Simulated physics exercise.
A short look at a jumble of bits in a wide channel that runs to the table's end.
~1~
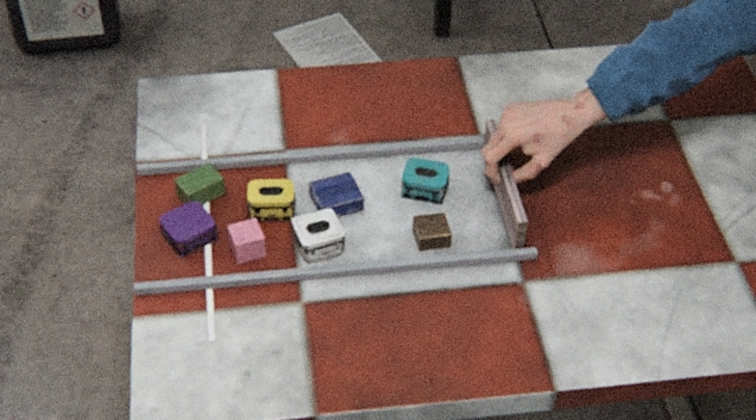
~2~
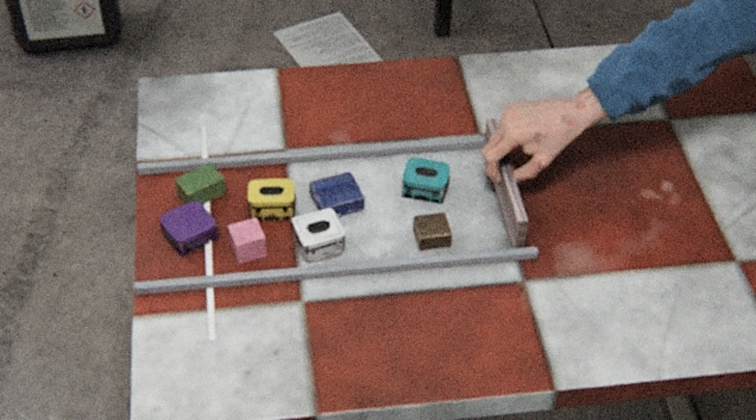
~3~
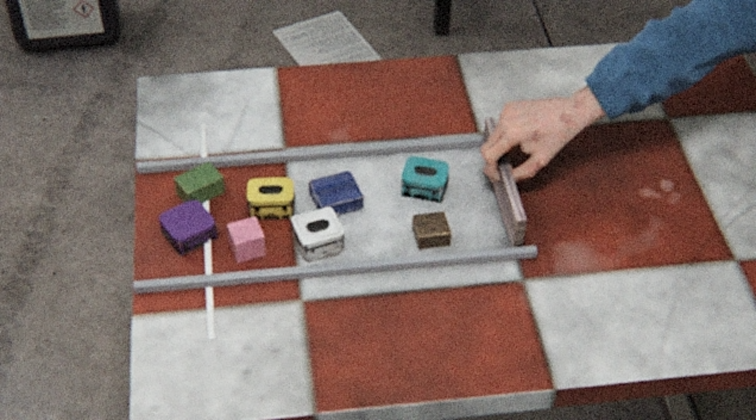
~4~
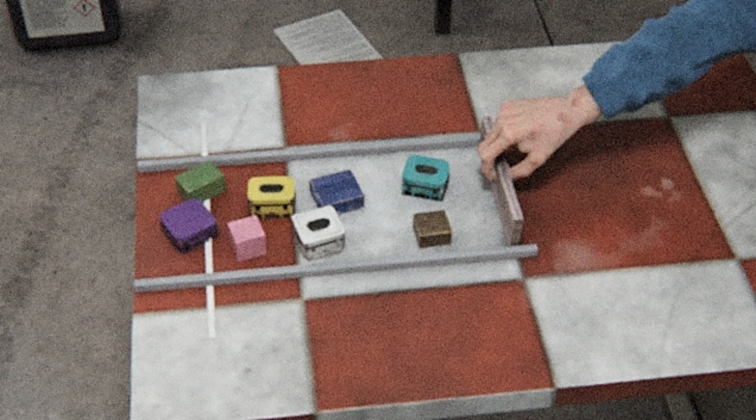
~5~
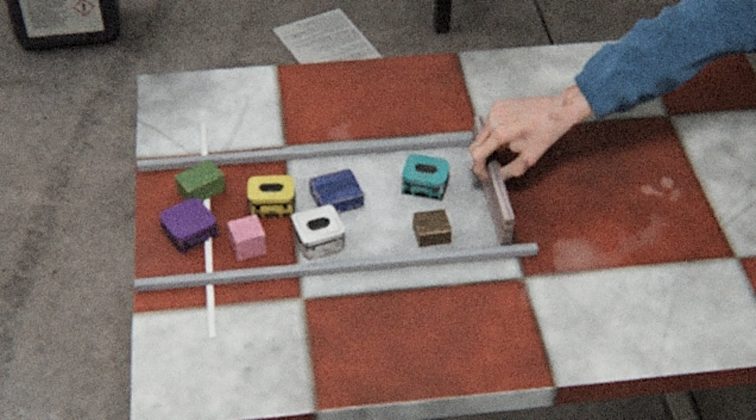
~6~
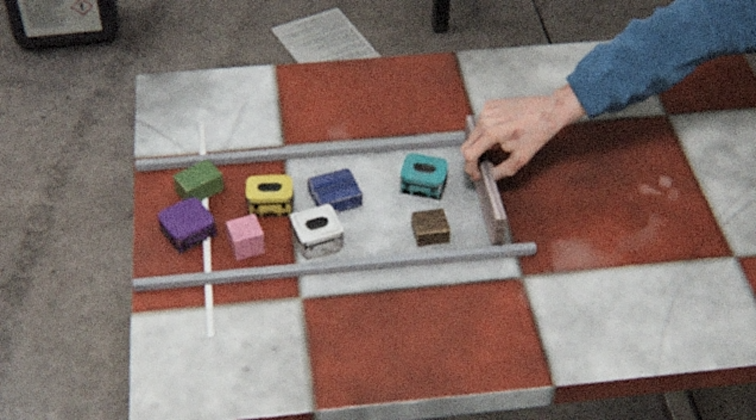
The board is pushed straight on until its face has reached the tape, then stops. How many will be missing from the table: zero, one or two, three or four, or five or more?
Outcome: The number that fall off is three or four.
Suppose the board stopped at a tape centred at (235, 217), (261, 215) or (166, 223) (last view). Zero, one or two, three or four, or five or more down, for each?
The falls would be one or two; none at all; more than four.
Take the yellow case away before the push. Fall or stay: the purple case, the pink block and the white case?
The purple case is lost; the pink block goes over; the white case remains up.
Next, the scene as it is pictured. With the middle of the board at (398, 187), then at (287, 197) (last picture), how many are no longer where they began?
The counts are 3 and 8.
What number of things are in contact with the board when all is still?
The number is 2.
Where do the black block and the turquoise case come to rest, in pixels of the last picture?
The black block stops around (190, 248); the turquoise case around (183, 202).
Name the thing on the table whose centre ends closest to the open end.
The blue box.
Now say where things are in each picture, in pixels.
The first frame shows purple case (188, 229); green block (200, 186); pink block (247, 241); board (504, 183); tape (207, 224).
The second frame shows green block (201, 186); yellow case (272, 200).
The third frame shows pink block (246, 240); turquoise case (425, 179).
The fourth frame shows purple case (189, 226); blue box (337, 193).
The fifth frame shows green block (200, 183); white case (319, 232).
The sixth frame shows purple case (187, 225); green block (199, 183); pink block (246, 237); board (484, 180); tape (206, 219).
A little later, none off yet; purple case at rest near (187, 225); green block at rest near (199, 183); pink block at rest near (246, 237).
Next, none off yet; purple case shifted a little near (170, 231); green block moving near (195, 181); pink block shifted a little near (234, 237).
Later still, none off yet; purple case tilted a little near (119, 245); green block shifted about its own width near (142, 177); pink block shifted well along near (157, 244).
When it is over, the number that fall off is three or four; down, yellow case, pink block, green block and purple case.
